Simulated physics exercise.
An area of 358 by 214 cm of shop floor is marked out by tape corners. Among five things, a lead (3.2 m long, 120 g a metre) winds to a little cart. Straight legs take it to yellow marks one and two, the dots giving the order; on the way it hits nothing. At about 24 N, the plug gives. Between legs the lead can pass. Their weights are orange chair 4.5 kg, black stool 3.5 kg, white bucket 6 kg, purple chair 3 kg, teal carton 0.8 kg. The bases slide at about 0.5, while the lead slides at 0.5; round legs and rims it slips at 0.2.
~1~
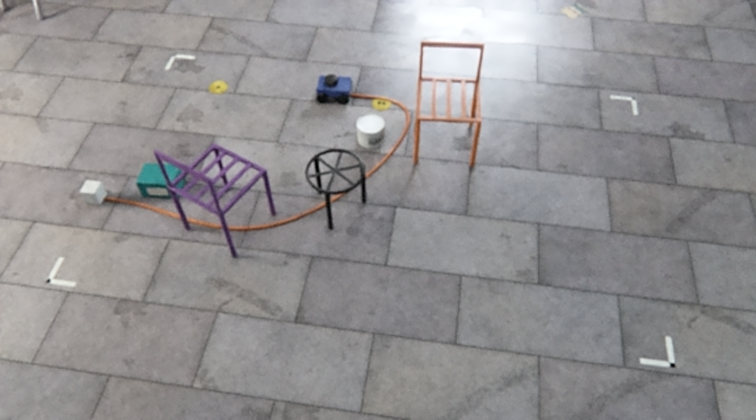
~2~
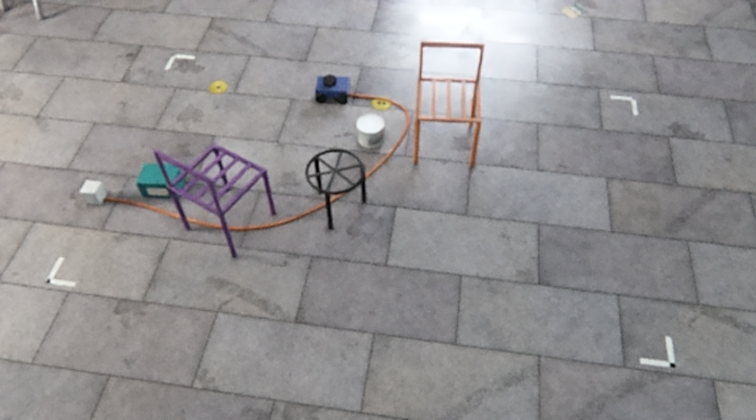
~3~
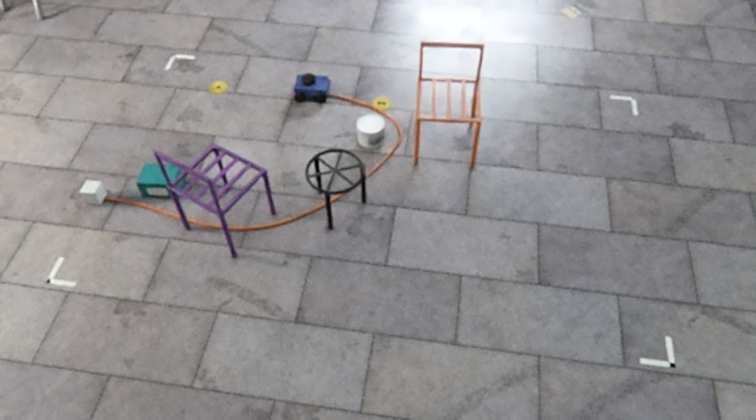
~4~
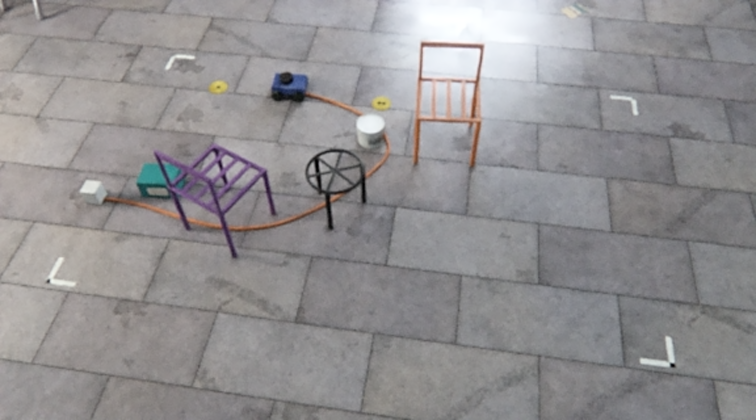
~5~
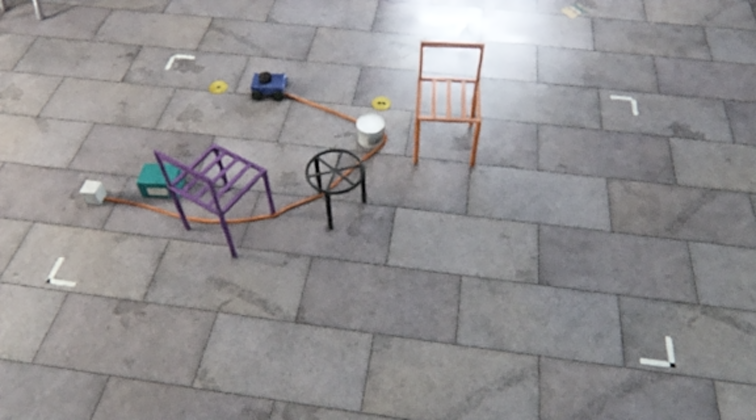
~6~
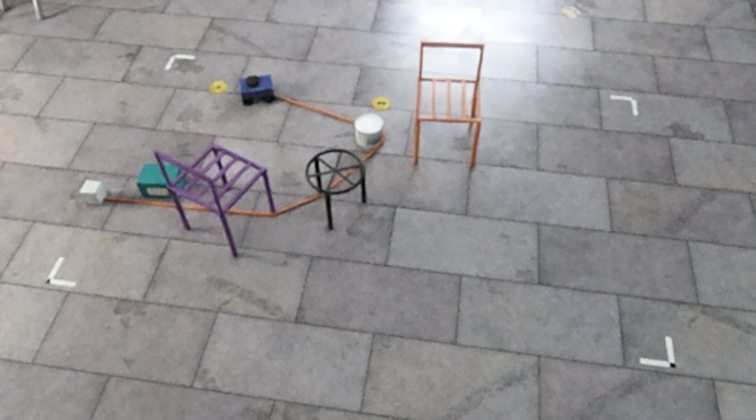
A small blue cart rolls left, pulling an orange cable taut against a white bucket.
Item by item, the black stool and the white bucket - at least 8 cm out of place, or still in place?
Result: The black stool holds its ground; the white bucket does not hold its ground.
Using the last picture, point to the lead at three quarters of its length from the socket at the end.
That spot lies close to pixel (319, 121) in the last view.
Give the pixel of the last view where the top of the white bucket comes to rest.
In the last view, the top sits at about (341, 126).
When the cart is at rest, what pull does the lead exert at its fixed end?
It comes out close to 1 N.
Next, cart at (235, 88), lead slack at the fixed end; white bucket 20 cm off its start.
Then, cart at (286, 93), lead slack at the fixed end; white bucket 20 cm off its start.
After that, cart at (339, 98), lead slack at the fixed end; white bucket 20 cm off its start at (341, 126).
Later, cart at (381, 102), lead slack at the fixed end; white bucket 20 cm off its start.
At the end, cart at (381, 102), lead slack at the fixed end; white bucket 20 cm off its start at (341, 126), black stool 0 cm off its start at (335, 170).
